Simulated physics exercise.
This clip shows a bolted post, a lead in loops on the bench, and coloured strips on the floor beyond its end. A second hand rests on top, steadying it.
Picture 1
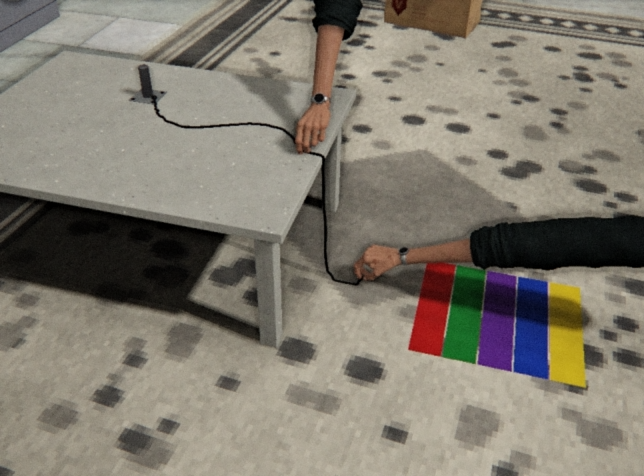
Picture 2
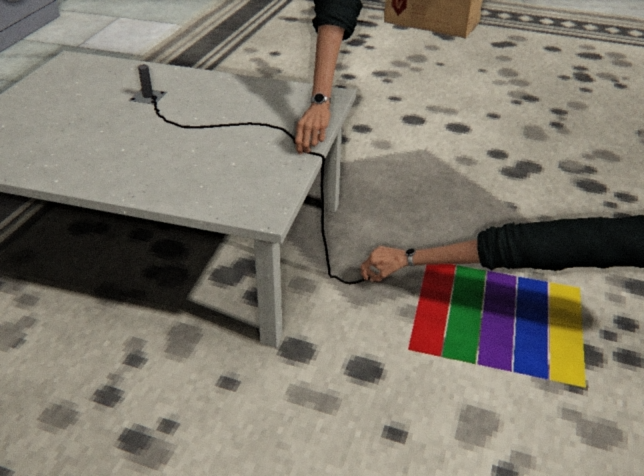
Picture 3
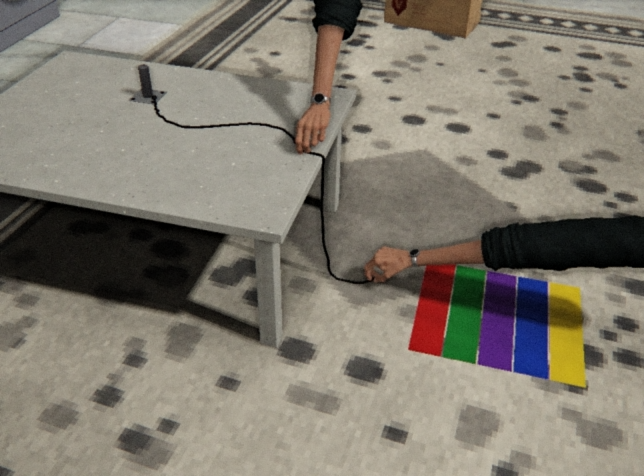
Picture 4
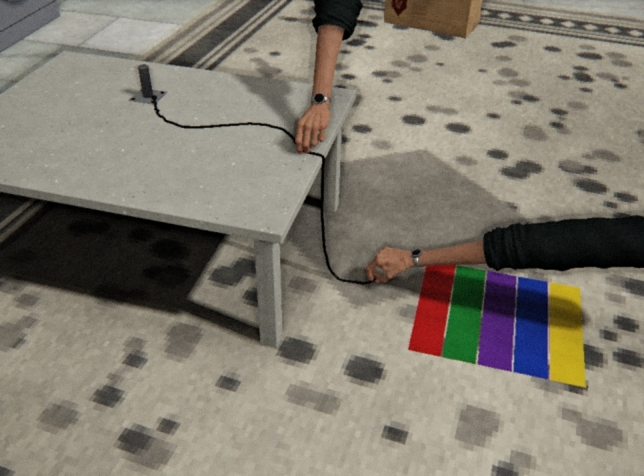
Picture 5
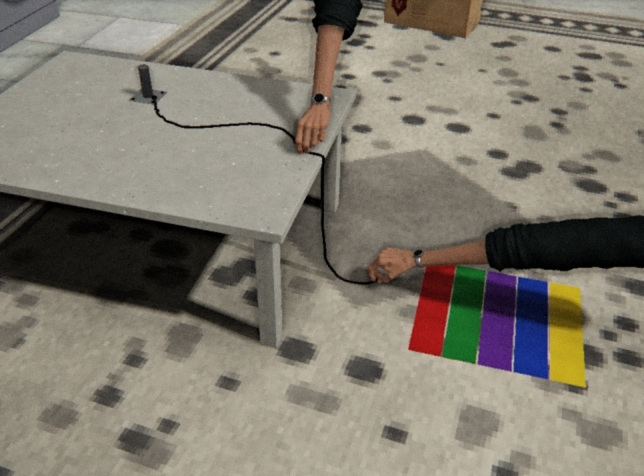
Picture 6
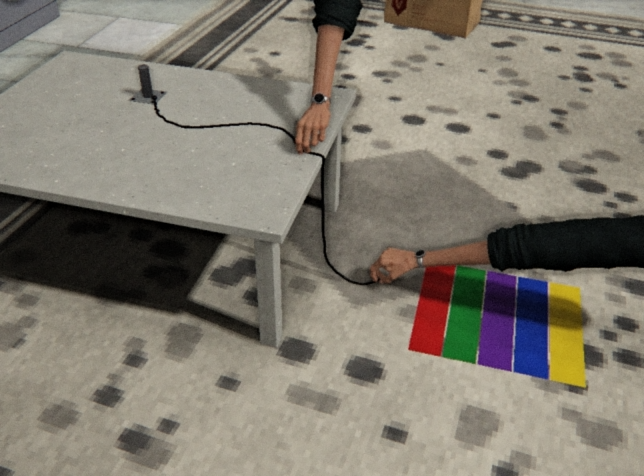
At first, a black cord runs from a small post across a grey table, under one hand at the edge, and down to another hand near coloured strips on the floor. The lower hand shifts very slightly right with the cord's end, while the upper hand and strips stay still.
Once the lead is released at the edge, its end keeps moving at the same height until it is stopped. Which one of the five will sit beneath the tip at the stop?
The purple strip will.
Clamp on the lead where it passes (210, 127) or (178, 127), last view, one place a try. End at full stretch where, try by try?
(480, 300), then (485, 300).
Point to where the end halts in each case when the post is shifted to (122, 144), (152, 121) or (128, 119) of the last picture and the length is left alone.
Try by try: (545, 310), (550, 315) and (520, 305).
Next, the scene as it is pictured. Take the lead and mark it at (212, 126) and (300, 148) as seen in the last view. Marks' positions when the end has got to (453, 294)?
Well, the first one sits at (243, 121), and the second one sits at (329, 166).
Soon after, end near (453, 294); over green.
Then, end near (489, 301); over purple.
At full stretch, end near (510, 305); over purple. The purple one.
